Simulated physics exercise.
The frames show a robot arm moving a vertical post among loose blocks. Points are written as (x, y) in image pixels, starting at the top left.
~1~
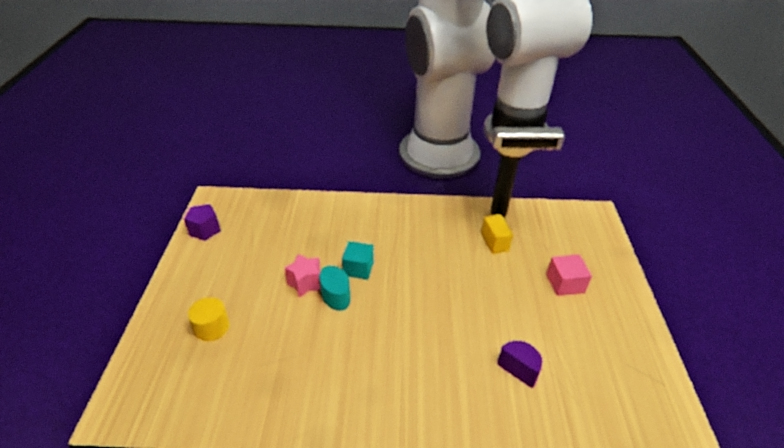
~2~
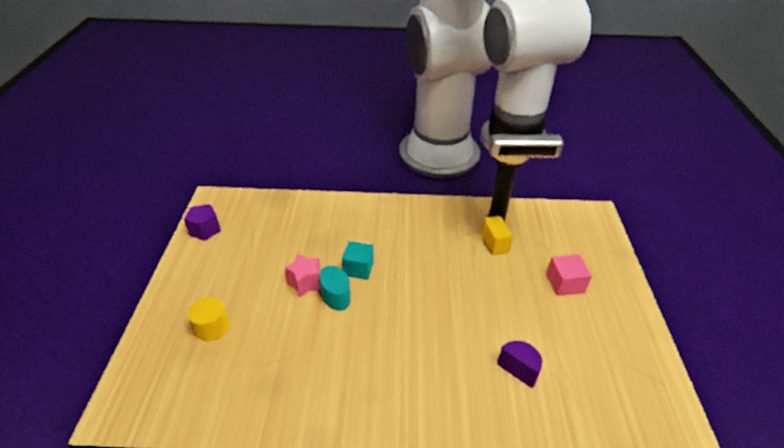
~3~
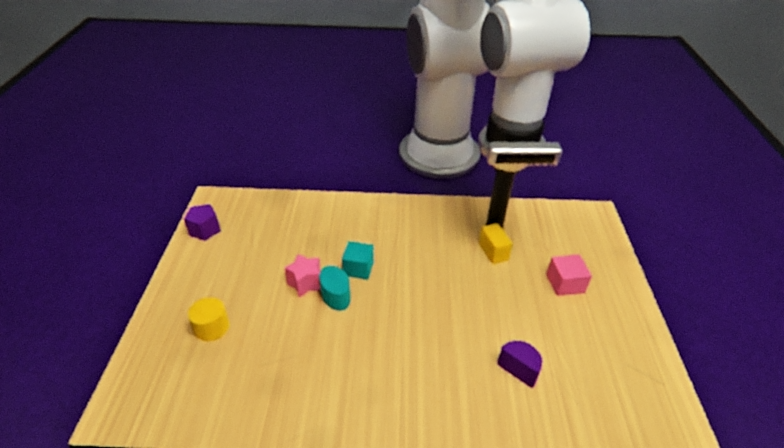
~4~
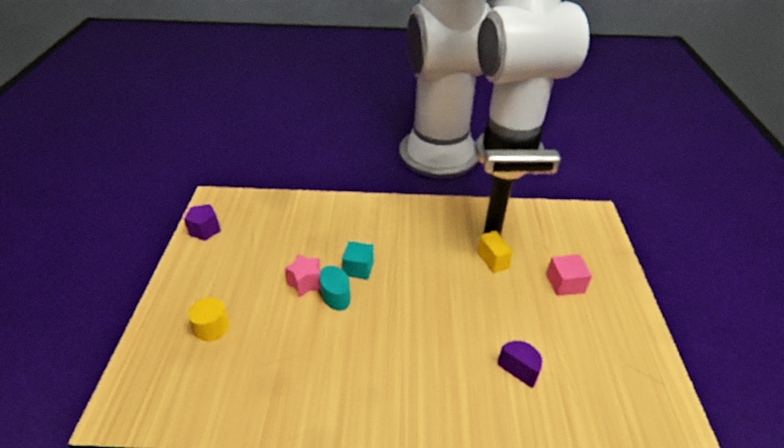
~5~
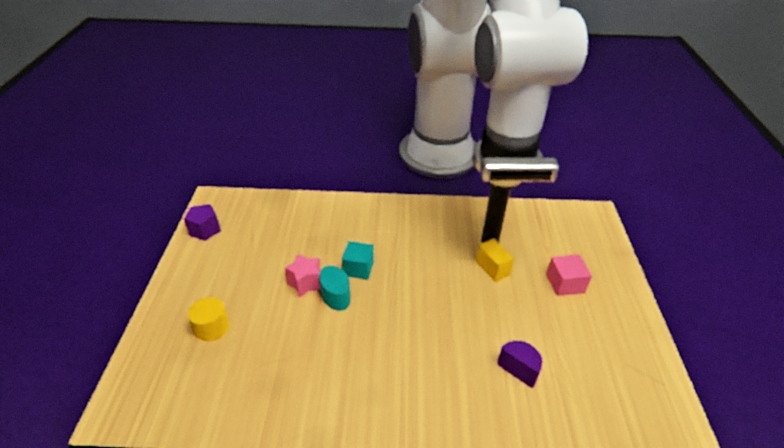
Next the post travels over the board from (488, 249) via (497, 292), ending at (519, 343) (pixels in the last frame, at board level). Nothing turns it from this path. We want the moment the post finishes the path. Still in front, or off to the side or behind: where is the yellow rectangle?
It is still there in front.
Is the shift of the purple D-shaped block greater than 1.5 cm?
Yes, it checks out.
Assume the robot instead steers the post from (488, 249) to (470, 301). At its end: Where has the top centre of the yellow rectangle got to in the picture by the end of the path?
I'd guess (502, 281).
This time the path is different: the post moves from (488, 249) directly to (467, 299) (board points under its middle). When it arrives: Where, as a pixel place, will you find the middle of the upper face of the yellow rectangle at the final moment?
The centre of its top face lies at (500, 278).
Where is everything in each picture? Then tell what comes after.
The first frame shows lower end of the post at (499, 212), tops of blocks, yellow rectangle at (498, 225), purple D-shaped block at (525, 353).
The second frame shows post at (497, 219), yellow rectangle at (498, 227).
The third frame shows post at (494, 227), yellow rectangle at (497, 235).
The fourth frame shows post at (492, 234), yellow rectangle at (496, 243).
The fifth frame shows post at (490, 242), yellow rectangle at (496, 251), purple D-shaped block at (525, 353).
What follows on the original path. One third of the way, post at (495, 270); yellow rectangle at (504, 282).
Two thirds of the way, post at (505, 301); yellow rectangle at (515, 316).
At the end, post at (521, 336); yellow rectangle at (542, 352), turned 30° anticlockwise; purple D-shaped block at (526, 369), turned 20° clockwise.
